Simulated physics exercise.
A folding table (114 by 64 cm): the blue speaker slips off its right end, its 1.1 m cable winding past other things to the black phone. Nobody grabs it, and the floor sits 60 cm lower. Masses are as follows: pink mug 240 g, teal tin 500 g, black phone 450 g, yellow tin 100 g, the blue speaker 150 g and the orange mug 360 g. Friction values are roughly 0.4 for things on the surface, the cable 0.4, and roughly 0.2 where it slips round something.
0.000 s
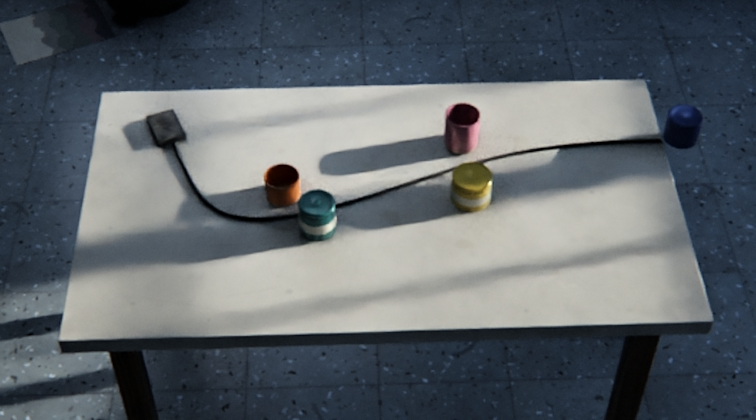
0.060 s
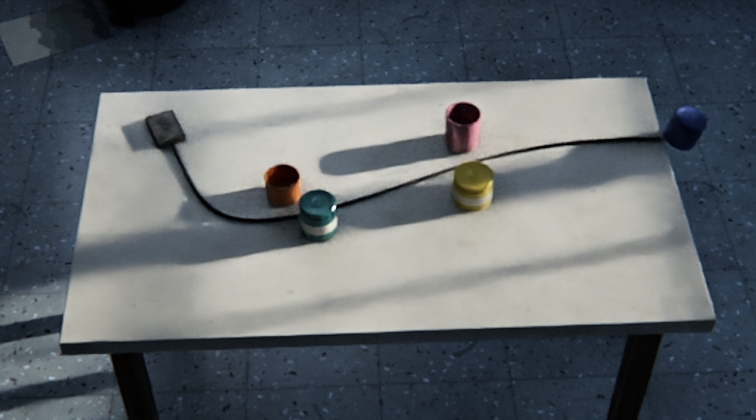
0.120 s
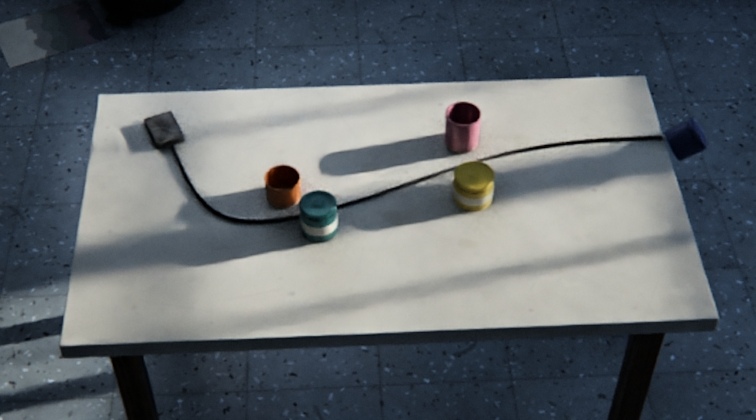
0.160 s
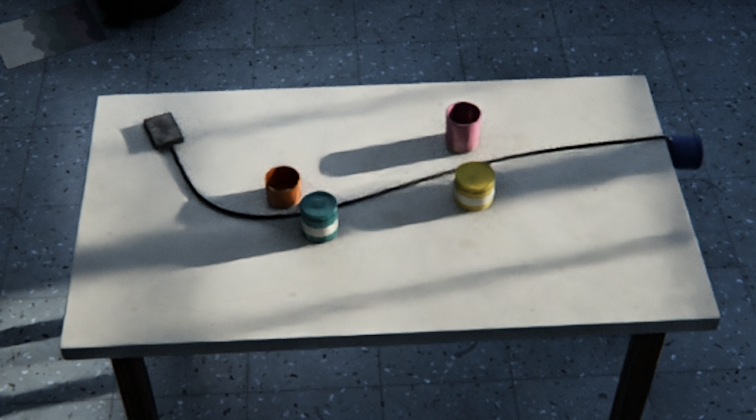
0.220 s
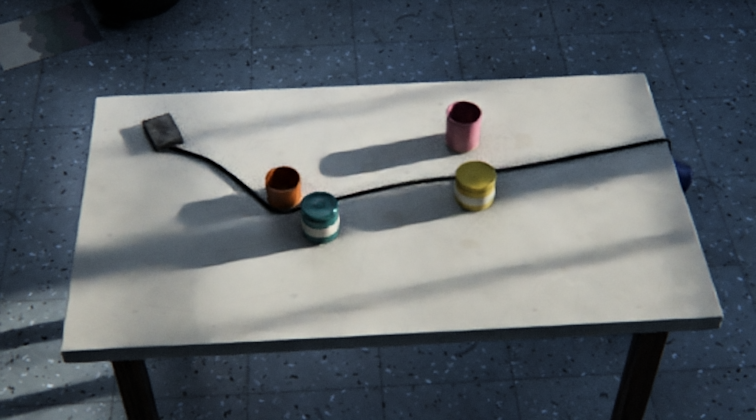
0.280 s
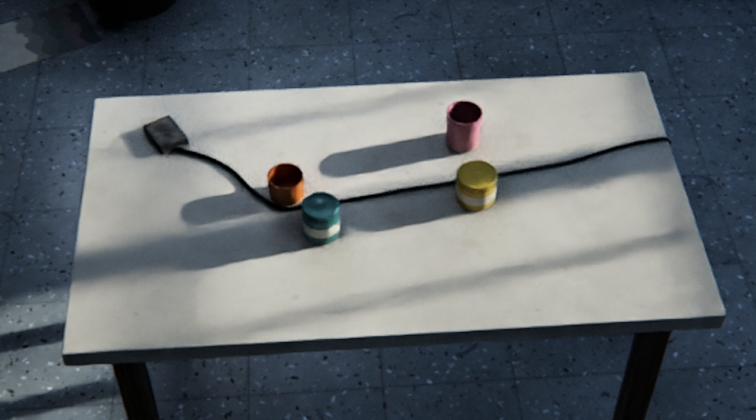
The video shows a blue object at the right edge of a table dropping out of sight below the edge, drawing its black cable rightward and straighter past an orange mug and teal and yellow tins, while a pink mug stays still.
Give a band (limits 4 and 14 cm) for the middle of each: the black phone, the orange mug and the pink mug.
The black phone will scarcely budge. The orange mug will scarcely budge. The pink mug will scarcely budge.
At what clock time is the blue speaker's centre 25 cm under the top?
Reply: Never.
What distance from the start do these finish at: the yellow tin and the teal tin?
Final places, approx.: Yellow tin 0 cm off, teal tin 0 cm off.
By 0.5 s, the cable's tail end at (178, 149); orange mug 1 cm off its start, black phone 1 cm off its start, blue speaker over the edge.
By 0.7 s, the cable's tail end at (178, 149); orange mug 1 cm off its start, black phone 1 cm off its start, blue speaker over the edge.
By 1.0 s, the cable's tail end at (178, 149); orange mug 1 cm off its start at (286, 174), black phone 1 cm off its start at (166, 132), blue speaker over the edge.
By 1.2 s, the cable's tail end at (178, 149); orange mug 1 cm off its start, black phone 1 cm off its start, blue speaker over the edge.
By 2.4 s, the cable's tail end at (178, 149); orange mug 1 cm off its start at (286, 174), black phone 1 cm off its start at (166, 132), pink mug 0 cm off its start at (465, 112), blue speaker over the edge.
